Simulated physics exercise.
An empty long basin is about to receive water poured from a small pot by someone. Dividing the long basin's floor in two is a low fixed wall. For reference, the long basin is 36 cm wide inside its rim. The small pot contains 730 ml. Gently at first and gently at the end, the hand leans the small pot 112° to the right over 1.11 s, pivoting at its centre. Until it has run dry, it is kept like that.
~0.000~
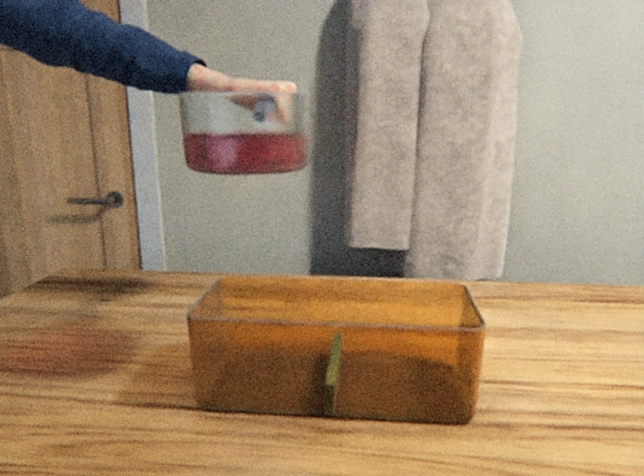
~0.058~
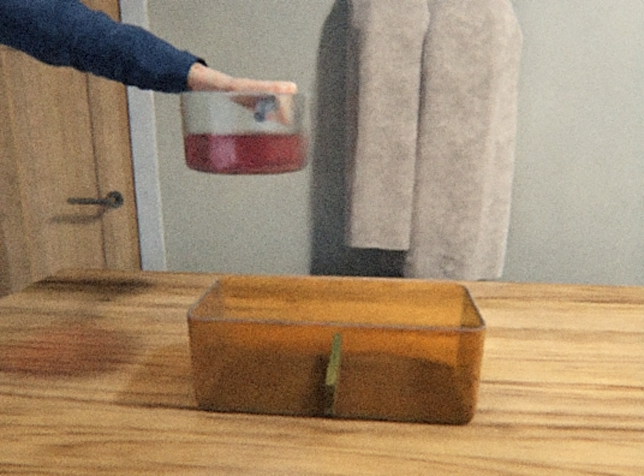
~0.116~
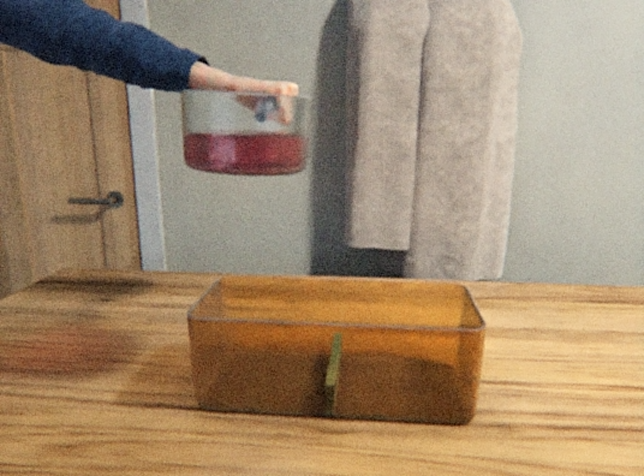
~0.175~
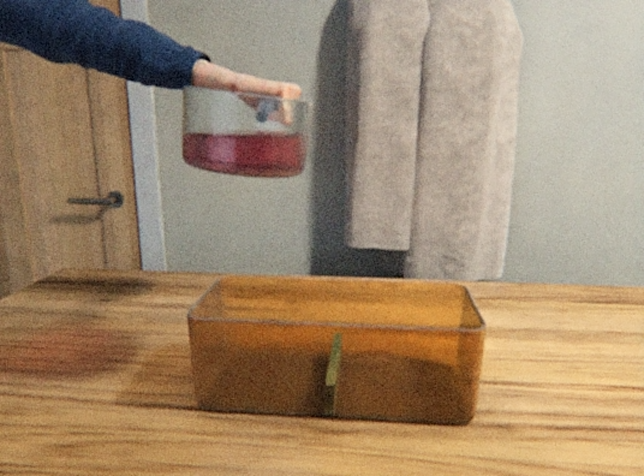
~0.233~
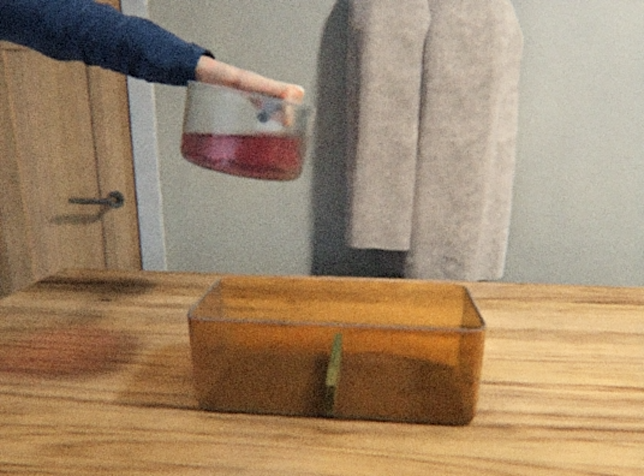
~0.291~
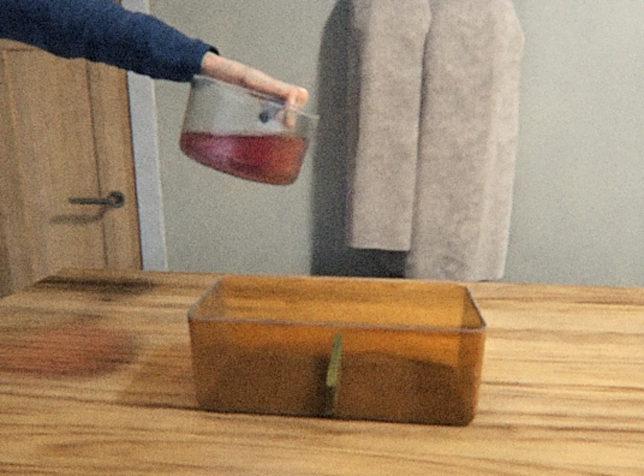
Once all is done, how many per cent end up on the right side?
Roughly 79 percent ends up on the right side.
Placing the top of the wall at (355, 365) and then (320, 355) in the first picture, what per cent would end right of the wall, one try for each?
The first gives near 50 per cent and the second near 90 per cent.
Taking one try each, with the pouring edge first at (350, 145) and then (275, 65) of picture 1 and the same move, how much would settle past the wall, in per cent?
Respectively about 95 and 40 percent.
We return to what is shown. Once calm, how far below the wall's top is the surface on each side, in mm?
Left about 34 mm, right about 18 mm.
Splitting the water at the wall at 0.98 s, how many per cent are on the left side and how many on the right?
Lab note: Left near 6 %, right near 60.
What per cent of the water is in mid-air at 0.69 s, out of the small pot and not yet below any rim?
At that moment, about 34 percent.
By 0.69 s the tilt is 76° and 65 per cent is still to pour, 0 is left of the wall and 1 right of it.
By 0.98 s the tilt is 108° and 13 per cent is still to pour, 6 is left of the wall and 59 right of it.
By 1.28 s the tilt is 112° and 0 per cent is still to pour, 19 is left of the wall and 78 right of it.
By 1.61 s the tilt is 112° and 0 per cent is still to pour, 20 is left of the wall and 79 right of it.
At rest 20 per cent lies left of the wall, 79 right of it and 1 outside.
